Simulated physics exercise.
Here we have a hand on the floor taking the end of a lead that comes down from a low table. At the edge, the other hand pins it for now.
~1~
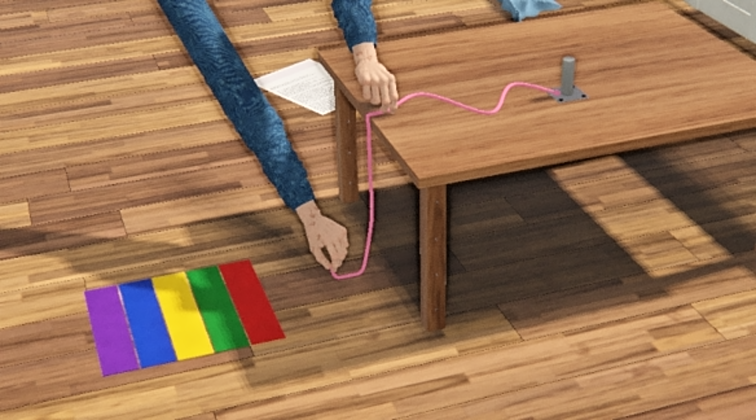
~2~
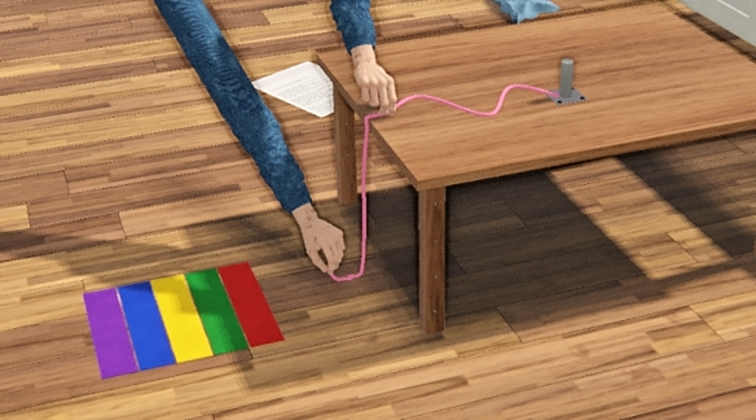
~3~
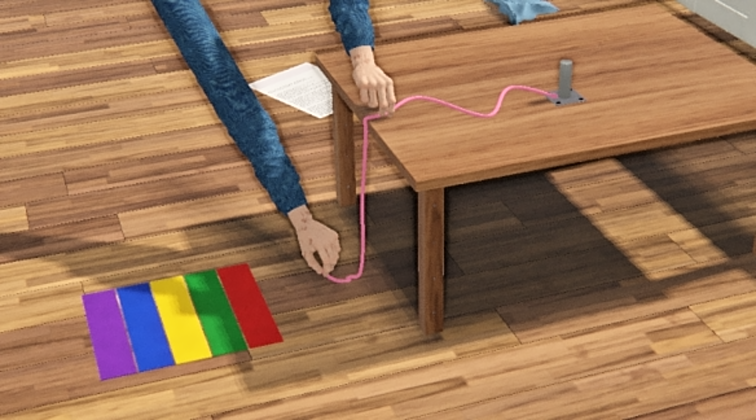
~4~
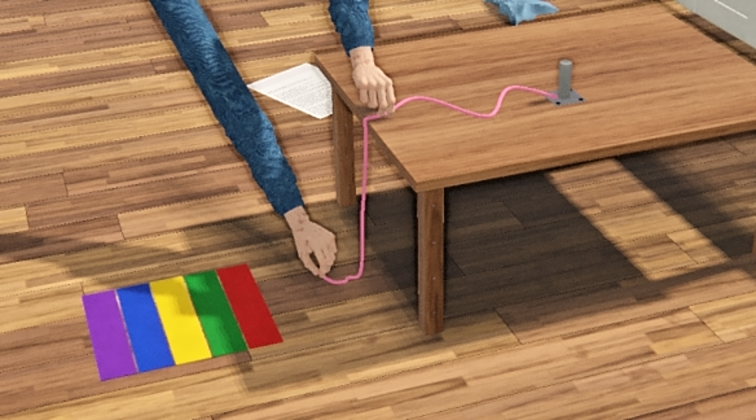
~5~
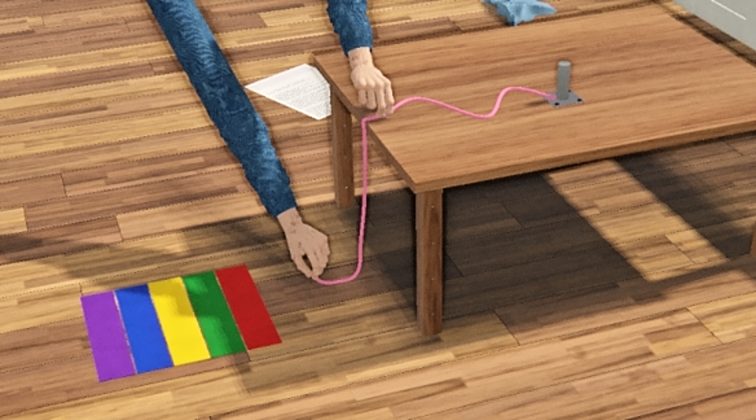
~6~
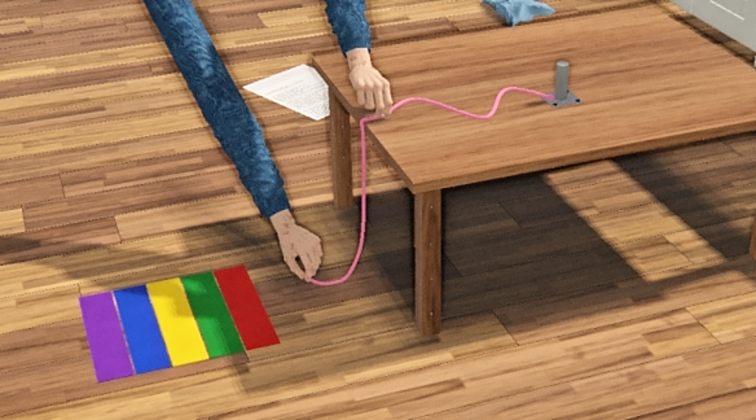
A hand near the floor drawing the end of a pink cord slightly left, another hand pinning it at the table edge.
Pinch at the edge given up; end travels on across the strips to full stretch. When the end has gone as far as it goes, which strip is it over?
It is over the purple strip.
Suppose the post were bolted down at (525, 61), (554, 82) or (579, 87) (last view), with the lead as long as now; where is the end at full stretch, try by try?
Roughly (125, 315), (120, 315) and (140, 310), try by try.
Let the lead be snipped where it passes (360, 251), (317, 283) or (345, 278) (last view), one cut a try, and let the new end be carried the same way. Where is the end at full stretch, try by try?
So, going through them: (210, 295) first, (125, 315) next, (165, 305) last.
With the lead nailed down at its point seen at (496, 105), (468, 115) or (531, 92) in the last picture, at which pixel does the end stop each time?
Readings in order - (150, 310), (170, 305), (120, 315).
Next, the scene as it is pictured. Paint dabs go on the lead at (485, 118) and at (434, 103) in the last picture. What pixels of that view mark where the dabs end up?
At (431, 114), then (370, 121).
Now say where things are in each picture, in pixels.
End (331, 267); red (262, 326); green (227, 333); yellow (191, 341); blue (154, 348); purple (117, 356), in the first picture.
End (328, 270); lead through (527, 88) (495, 112) (431, 98) (373, 117) (364, 185) (363, 254), in the second picture.
End (323, 272), in the third picture.
End (320, 273); lead through (525, 89) (494, 113) (430, 100) (371, 118) (364, 186) (362, 255), in the fourth picture.
End (312, 275), in the fifth picture.
End (305, 277); lead through (522, 90) (491, 115) (426, 101) (368, 120) (364, 187) (358, 256), in the sixth picture.
Early on, end near (164, 305); over yellow.
Midway, end near (127, 313); over blue.
At the end of the slack, end near (106, 317); over purple. The end stops over the purple strip.
